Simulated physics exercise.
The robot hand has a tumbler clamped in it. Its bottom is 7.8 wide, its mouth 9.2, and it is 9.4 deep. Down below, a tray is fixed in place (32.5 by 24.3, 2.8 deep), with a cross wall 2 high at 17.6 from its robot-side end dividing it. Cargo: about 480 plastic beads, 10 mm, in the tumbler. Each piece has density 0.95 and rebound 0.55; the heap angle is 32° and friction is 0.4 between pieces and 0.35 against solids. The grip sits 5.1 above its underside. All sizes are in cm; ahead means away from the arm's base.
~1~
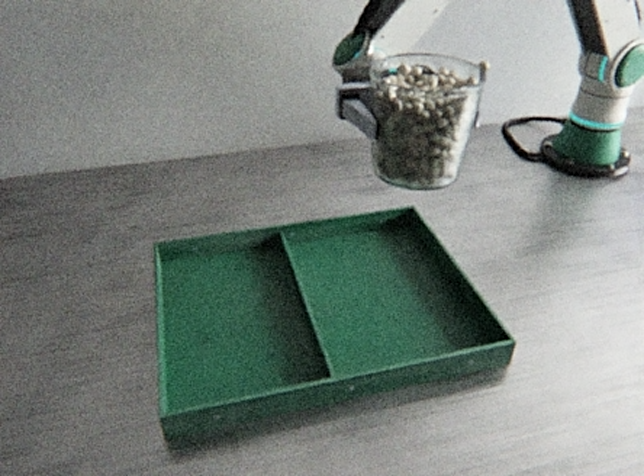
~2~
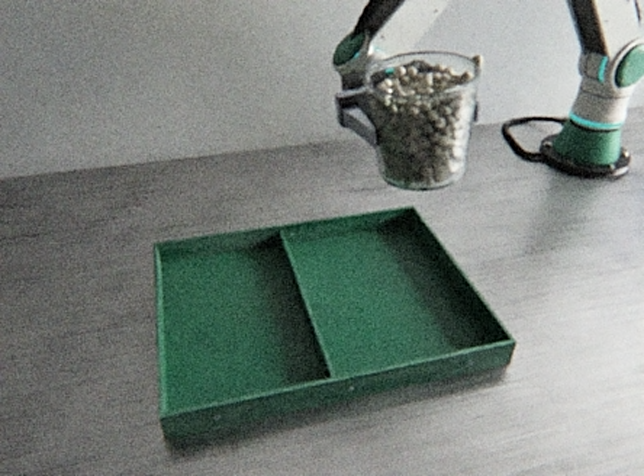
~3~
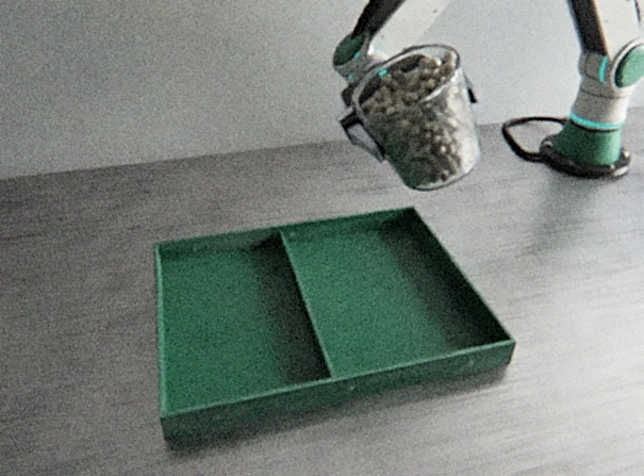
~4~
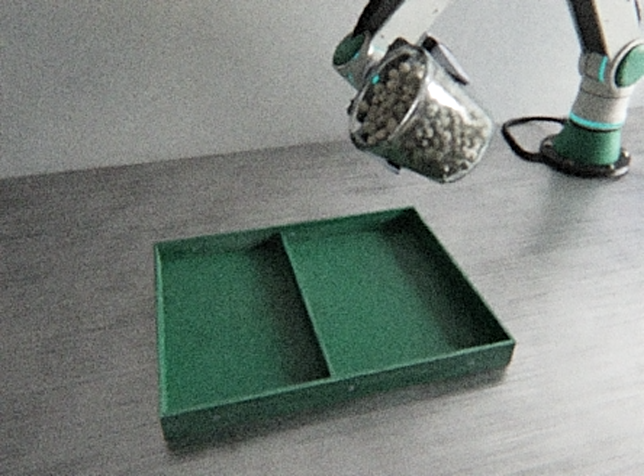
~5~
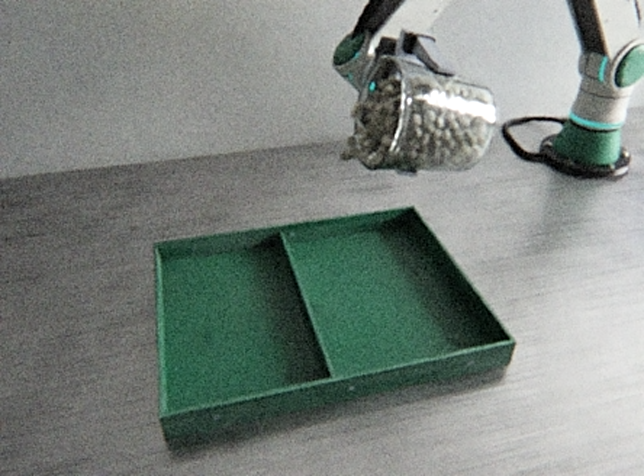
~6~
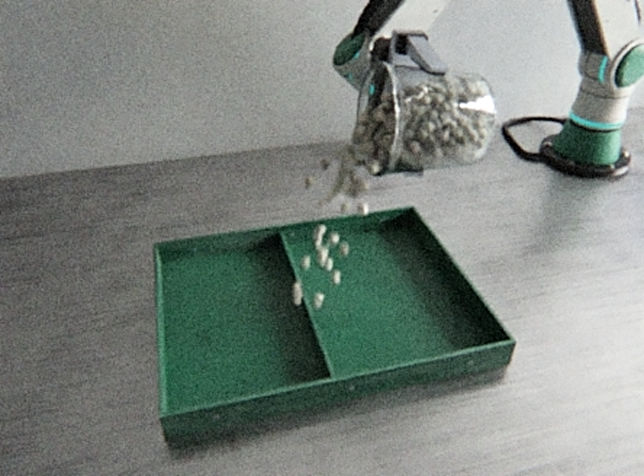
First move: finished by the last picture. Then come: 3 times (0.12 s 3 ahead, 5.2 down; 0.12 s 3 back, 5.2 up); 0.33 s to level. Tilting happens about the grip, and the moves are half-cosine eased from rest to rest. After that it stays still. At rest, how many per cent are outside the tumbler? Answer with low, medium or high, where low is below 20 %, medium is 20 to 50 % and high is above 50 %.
High.
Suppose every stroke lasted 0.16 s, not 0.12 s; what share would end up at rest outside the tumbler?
The share would be near 60 %.
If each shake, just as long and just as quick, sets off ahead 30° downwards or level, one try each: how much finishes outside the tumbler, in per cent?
Near 90 and 100 percent respectively.
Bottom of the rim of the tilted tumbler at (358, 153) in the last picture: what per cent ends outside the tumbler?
Somewhere around 40 %.
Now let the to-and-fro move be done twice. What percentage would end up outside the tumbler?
Result: Approximately 60 per cent.
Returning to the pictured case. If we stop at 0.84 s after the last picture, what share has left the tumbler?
65 %.
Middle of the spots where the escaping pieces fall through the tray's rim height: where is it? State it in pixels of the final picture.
Roughly at (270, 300).
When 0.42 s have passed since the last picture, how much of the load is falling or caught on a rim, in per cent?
Some 4 percent.
Then, 0.42 s later, tilted 84° forward, highest piece 19 above the table; 277 in the tumbler, 141 in the far-side part, 44 in the robot-side part, 1 on the table or floor, 19 in flight or on a rim.
Then, 0.84 s later, tilted 59° forward, highest piece 21 above the table; 225 in the far-side part, 159 in the tumbler, 53 in the robot-side part, 3 on the table or floor, 42 in flight or on a rim.
Then, 1.25 s later, level, highest piece 22 above the table; 253 in the far-side part, 158 in the tumbler, 68 in the robot-side part, 3 on the table or floor.
Then, 2.30 s later, level, highest piece 22 above the table; 253 in the far-side part, 158 in the tumbler, 68 in the robot-side part, 3 on the table or floor.
At rest, 253 in the far-side part, 158 in the tumbler, 68 in the robot-side part, 3 on the table or floor. That is 67 % outside the tumbler.
